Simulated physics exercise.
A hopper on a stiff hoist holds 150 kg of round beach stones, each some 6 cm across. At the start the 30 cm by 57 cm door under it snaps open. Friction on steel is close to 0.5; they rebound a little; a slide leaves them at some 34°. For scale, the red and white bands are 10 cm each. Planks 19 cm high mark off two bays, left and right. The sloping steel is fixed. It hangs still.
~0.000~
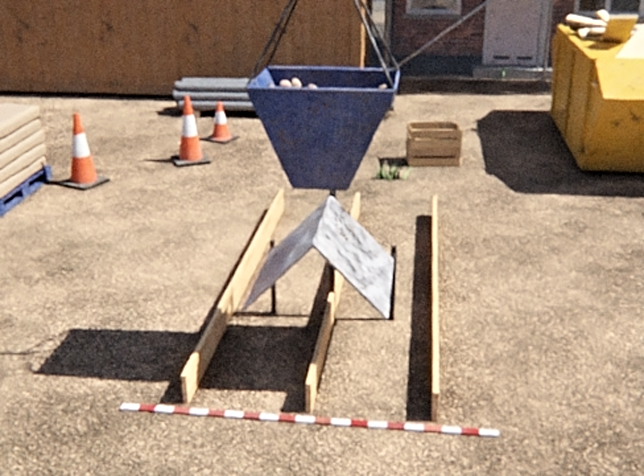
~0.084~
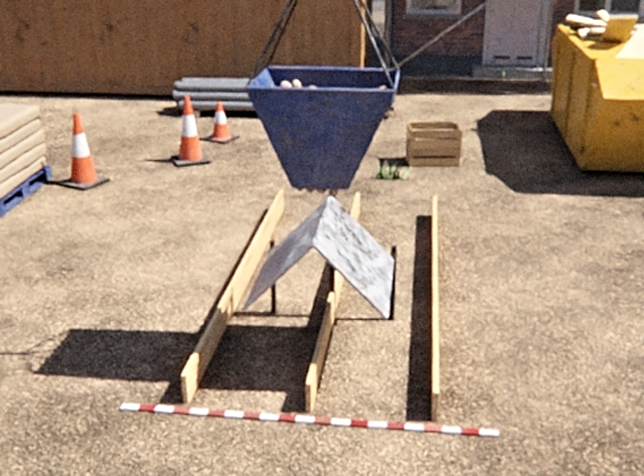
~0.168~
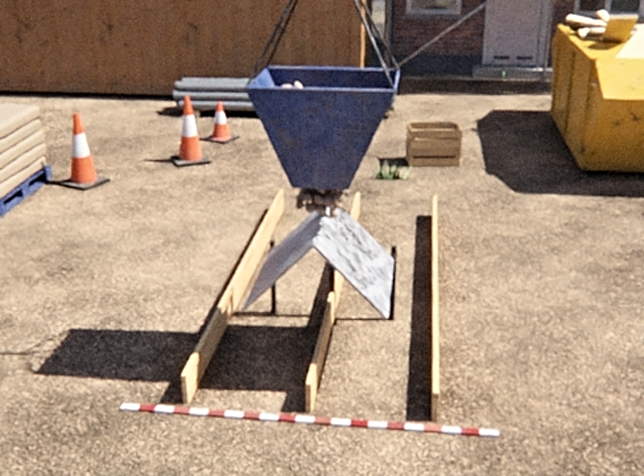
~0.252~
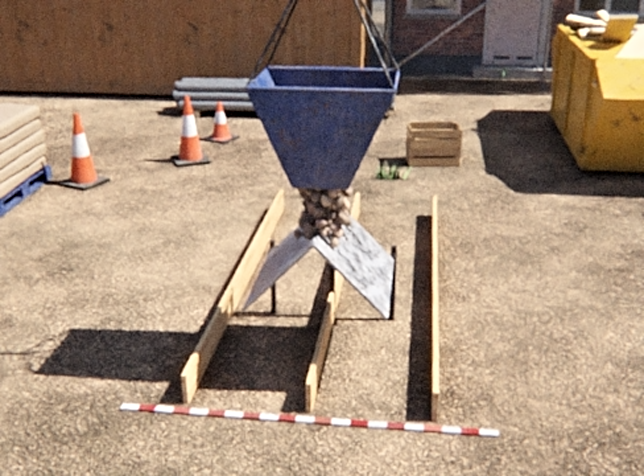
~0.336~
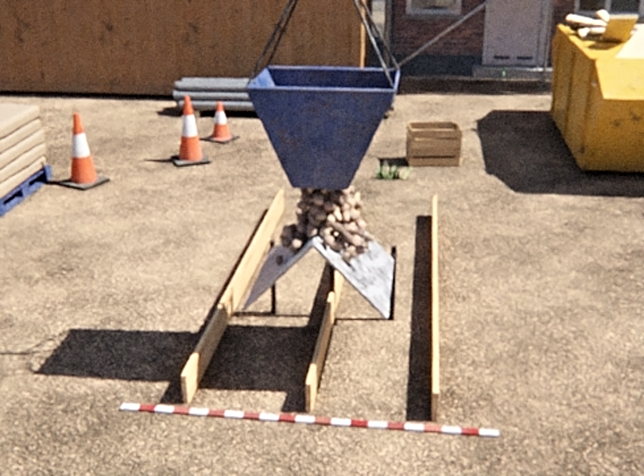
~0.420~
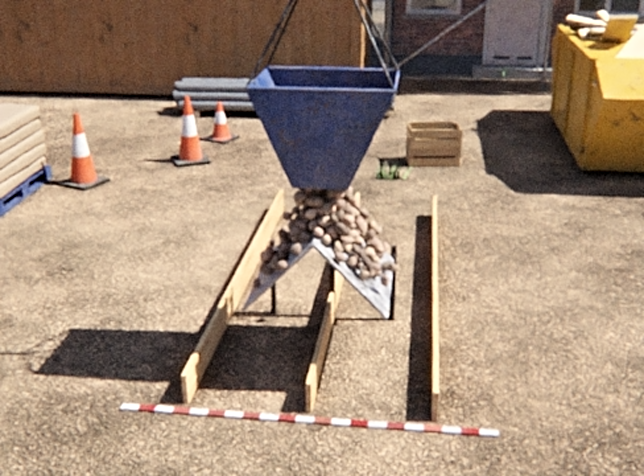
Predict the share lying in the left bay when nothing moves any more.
Some 31 per cent of it.
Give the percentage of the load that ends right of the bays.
About 20 per cent.
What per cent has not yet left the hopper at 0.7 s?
Roughly 10 per cent is still inside.
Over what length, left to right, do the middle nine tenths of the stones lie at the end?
About 250 cm.
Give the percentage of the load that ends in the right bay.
Near 40 in a hundred.
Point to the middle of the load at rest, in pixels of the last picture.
Near (389, 354).
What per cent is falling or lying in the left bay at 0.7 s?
Some 15 per cent.
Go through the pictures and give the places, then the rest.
In the first frame, the outlet is at (320, 180); nothing has dropped yet.
In the second frame, the outlet is at (320, 180); 4 % is out.
The third frame shows outlet at (320, 180), the stream shows down to (329, 196); 86 % still inside.
The fourth frame shows outlet at (320, 180), the stream shows down to (341, 227); 75 % still inside.
The fifth frame shows outlet at (320, 180), the stream shows down to (346, 243); 64 % still inside.
The sixth frame shows outlet at (320, 180), the stream shows down to (322, 266); 51 % still inside.
After 0.7 s, 9 % in the hopper, 52 % on the steel, 15 % falling or lying in the left bay, 21 % falling or lying in the right bay, 3 % falling or lying right of the bays; the stones farthest right are at (463, 352).
After 1.1 s, 0 % in the hopper, 11 % on the steel, 8 % falling or lying left of the bays, 29 % falling or lying in the left bay, 37 % falling or lying in the right bay, 15 % falling or lying right of the bays; the stones farthest right are at (547, 367).
After 1.7 s, 0 % in the hopper, 11 % falling or lying left of the bays, 31 % falling or lying in the left bay, 38 % falling or lying in the right bay, 21 % falling or lying right of the bays; the stones farthest right are at (626, 371).
After 2.6 s, 0 % in the hopper, 11 % falling or lying left of the bays, 31 % falling or lying in the left bay, 38 % falling or lying in the right bay, 21 % falling or lying right of the bays.
After 4.5 s, 0 % in the hopper, 11 % left of the bays, 31 % in the left bay, 38 % in the right bay, 21 % right of the bays.
